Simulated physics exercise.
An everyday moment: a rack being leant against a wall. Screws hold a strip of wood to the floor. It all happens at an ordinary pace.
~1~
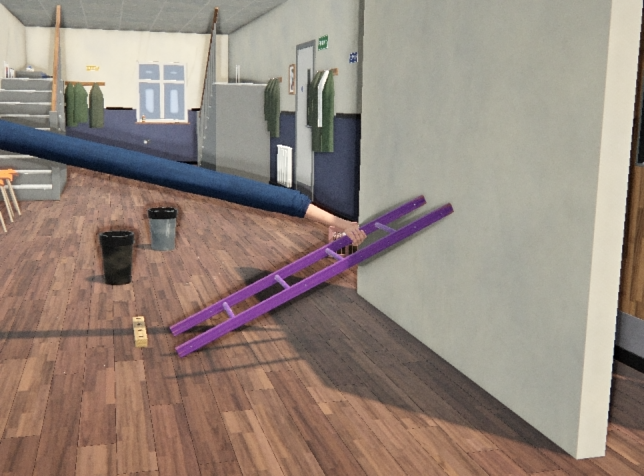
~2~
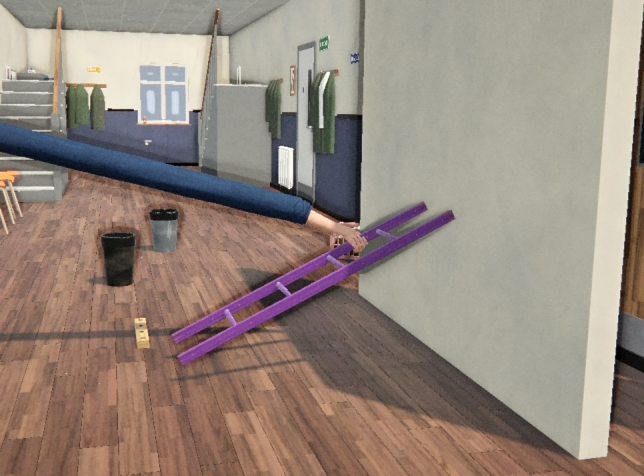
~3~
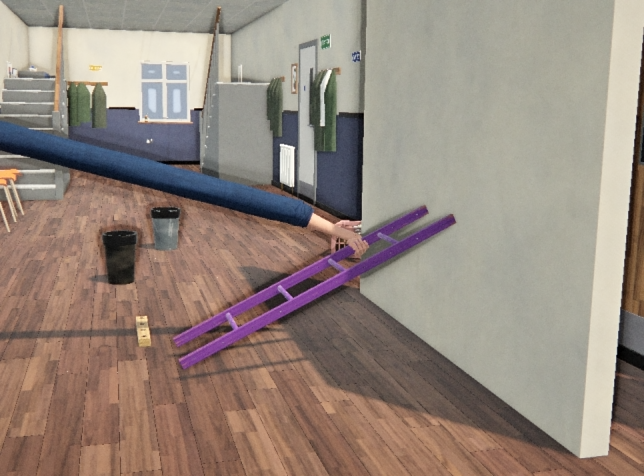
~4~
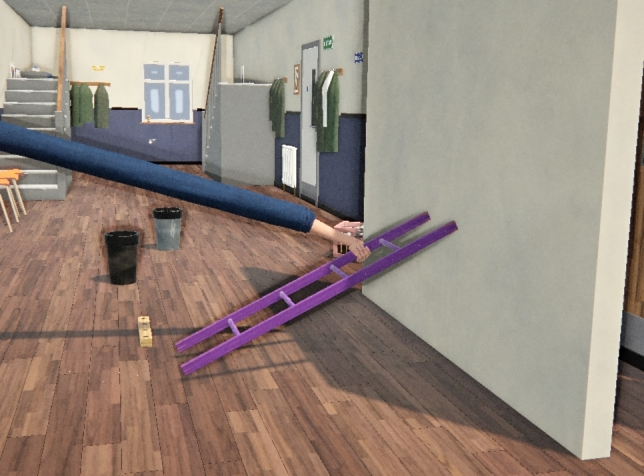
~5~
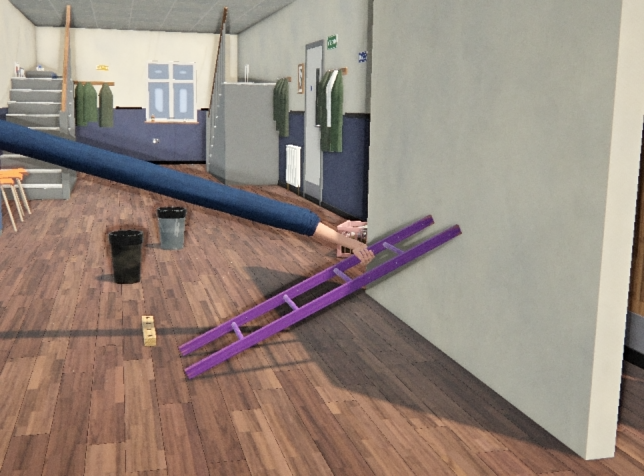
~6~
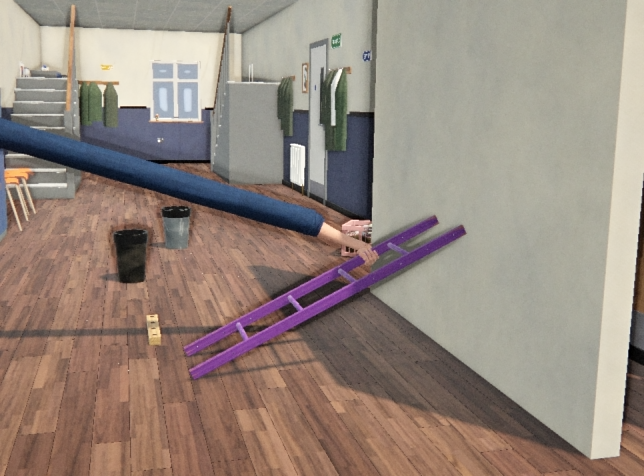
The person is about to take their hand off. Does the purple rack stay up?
As it turns out, the purple rack gives way at the feet.
Then, 0.28 s after the last picture, purple rack tipped 11° from how it was near (314, 318).
Then, 0.42 s after the last picture, purple rack tipped 26° from how it was near (307, 354).
Then, 0.68 s after the last picture, purple rack tipped 23° from how it was near (306, 348).
At rest, the purple rack slides out and falls, near (306, 355).
